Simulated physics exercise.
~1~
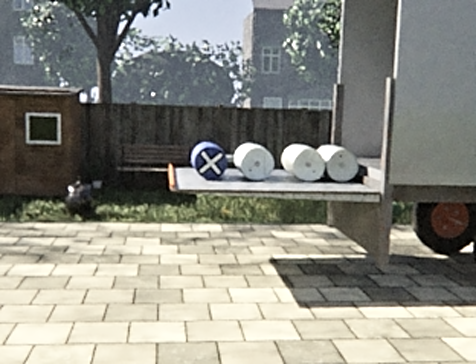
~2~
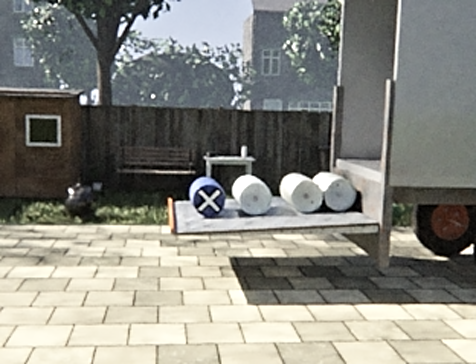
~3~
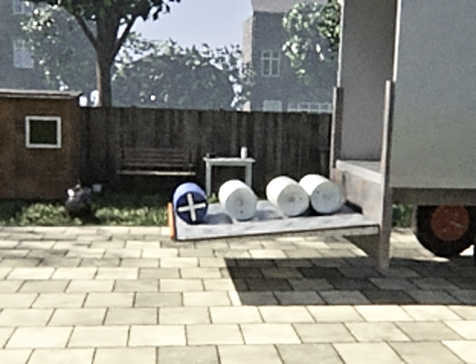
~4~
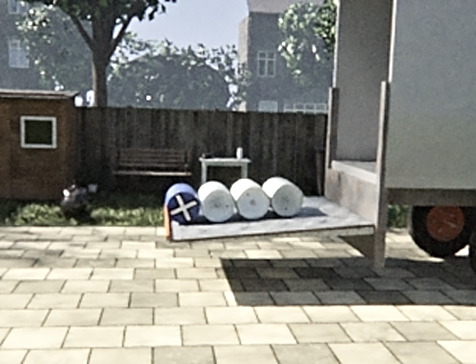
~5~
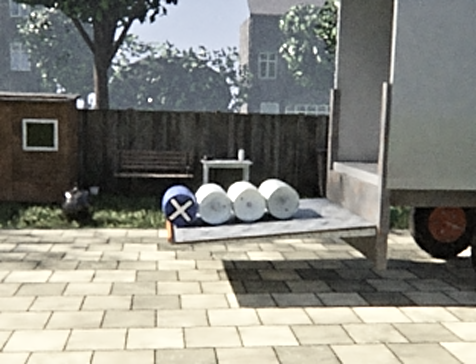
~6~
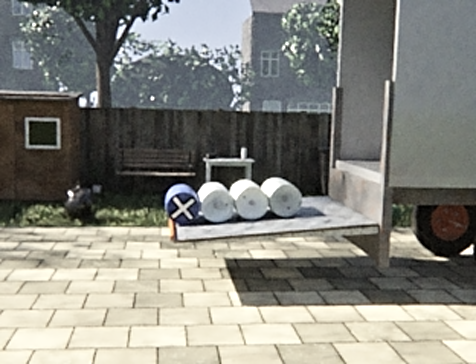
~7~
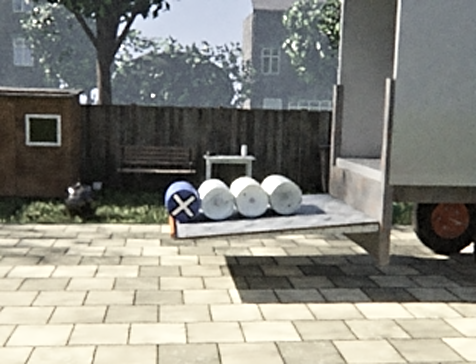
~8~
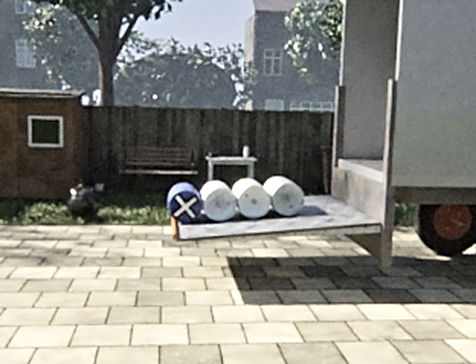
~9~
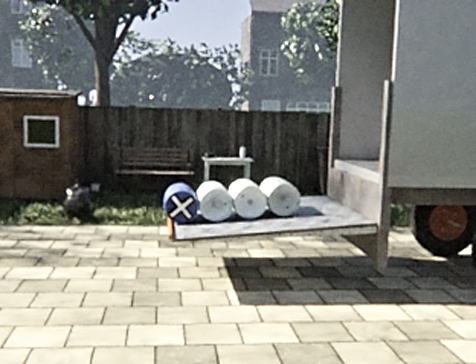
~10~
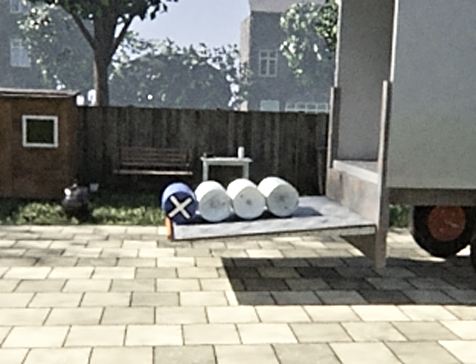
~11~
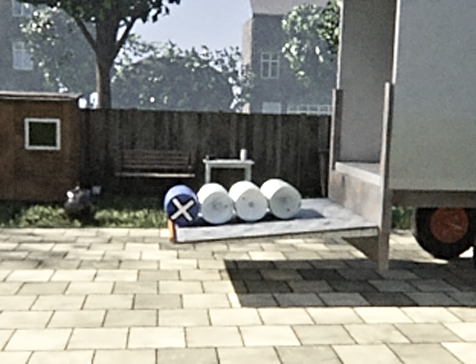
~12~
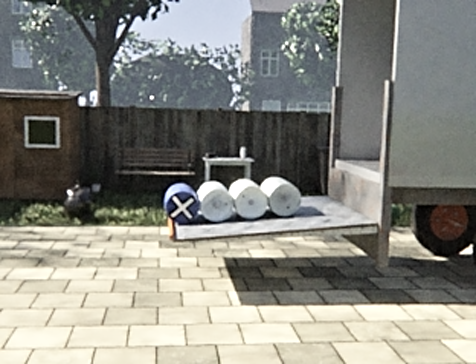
The clip opens on a lorry's raised lift platform at the right of a paved yard, with a blue keg marked by a white cross and three pale kegs lying in a row. The platform comes down a little, then tilts so that its outer, left end dips. The kegs roll left, the blue one leading, and it reaches the low lip at the outer edge. The pale kegs close up behind it. The blue keg stays on the platform, and all four end at rest, bunched together against the lip.
